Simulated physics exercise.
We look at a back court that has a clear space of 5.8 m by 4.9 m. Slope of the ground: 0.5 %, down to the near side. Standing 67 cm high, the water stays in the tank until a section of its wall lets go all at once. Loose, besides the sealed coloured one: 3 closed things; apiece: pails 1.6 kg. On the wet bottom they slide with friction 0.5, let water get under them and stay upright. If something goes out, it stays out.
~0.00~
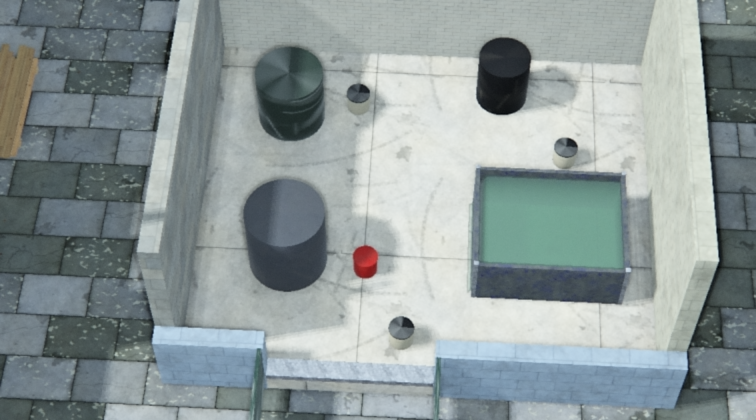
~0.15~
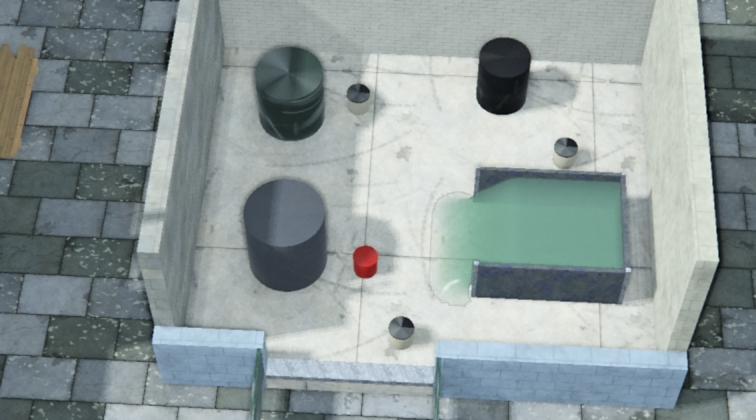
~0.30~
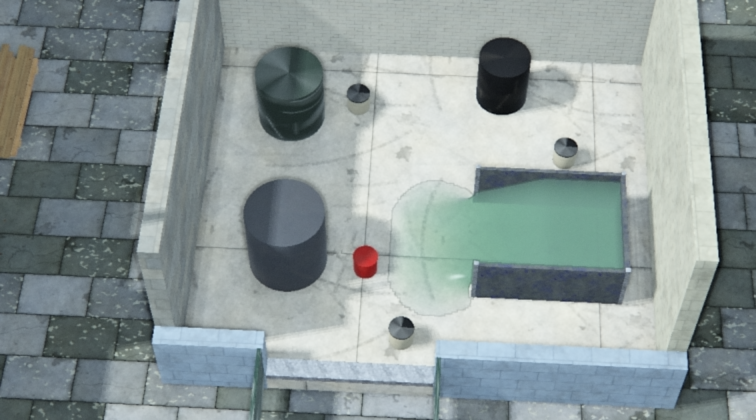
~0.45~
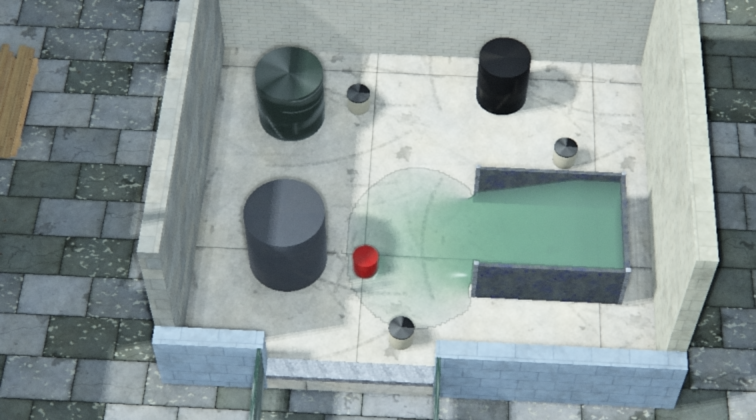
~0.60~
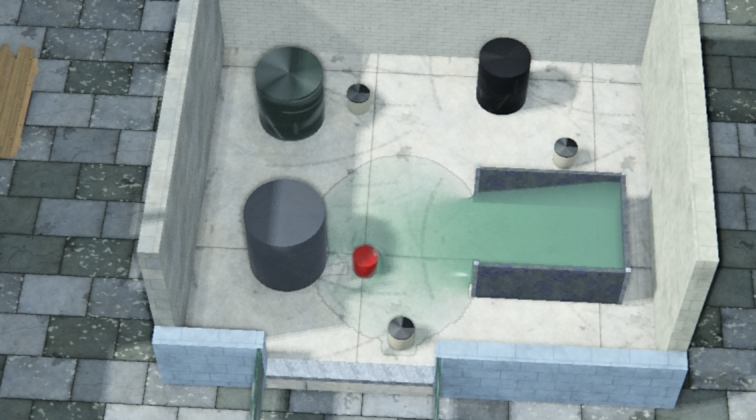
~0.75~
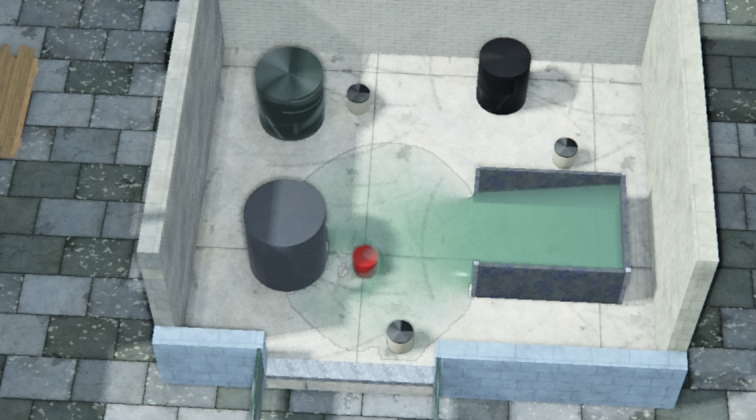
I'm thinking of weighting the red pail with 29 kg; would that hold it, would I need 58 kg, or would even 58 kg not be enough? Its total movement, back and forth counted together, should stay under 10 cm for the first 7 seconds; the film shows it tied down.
Pick: The heavier.
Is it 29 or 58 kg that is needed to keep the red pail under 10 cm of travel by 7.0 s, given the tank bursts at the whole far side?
Note: Low mass sufficient.
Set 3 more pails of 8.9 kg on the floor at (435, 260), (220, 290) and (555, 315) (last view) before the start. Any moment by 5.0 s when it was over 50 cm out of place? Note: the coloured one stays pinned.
Each in turn: Further than that, further than that, not that far.
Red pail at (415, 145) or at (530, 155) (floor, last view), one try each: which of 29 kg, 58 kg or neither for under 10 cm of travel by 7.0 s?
At the first place the small mass does it, and at the second the small mass does it.
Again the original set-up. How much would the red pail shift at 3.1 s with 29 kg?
Around 140 centimetres out of place.
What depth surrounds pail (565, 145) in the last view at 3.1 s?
Around 0 centimetres.
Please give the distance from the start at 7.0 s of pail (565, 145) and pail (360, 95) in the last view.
100 cm and 400 cm.
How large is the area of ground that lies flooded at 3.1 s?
Roughly 17 m2.
After 1.4 s the red pail would be 42 cm from its start with 29 kg and 0 cm from its start with 58 kg; 16 cm of water round it then.
After 3.1 s the red pail would be 133 cm from its start with 29 kg and 0 cm from its start with 58 kg; 9 cm of water round it then.
After 4.9 s the red pail would be 133 cm from its start with 29 kg and 0 cm from its start with 58 kg; 5 cm of water round it then.
After 7.0 s the red pail would be 133 cm from its start with 29 kg and 0 cm from its start with 58 kg; 6 cm of water round it then.
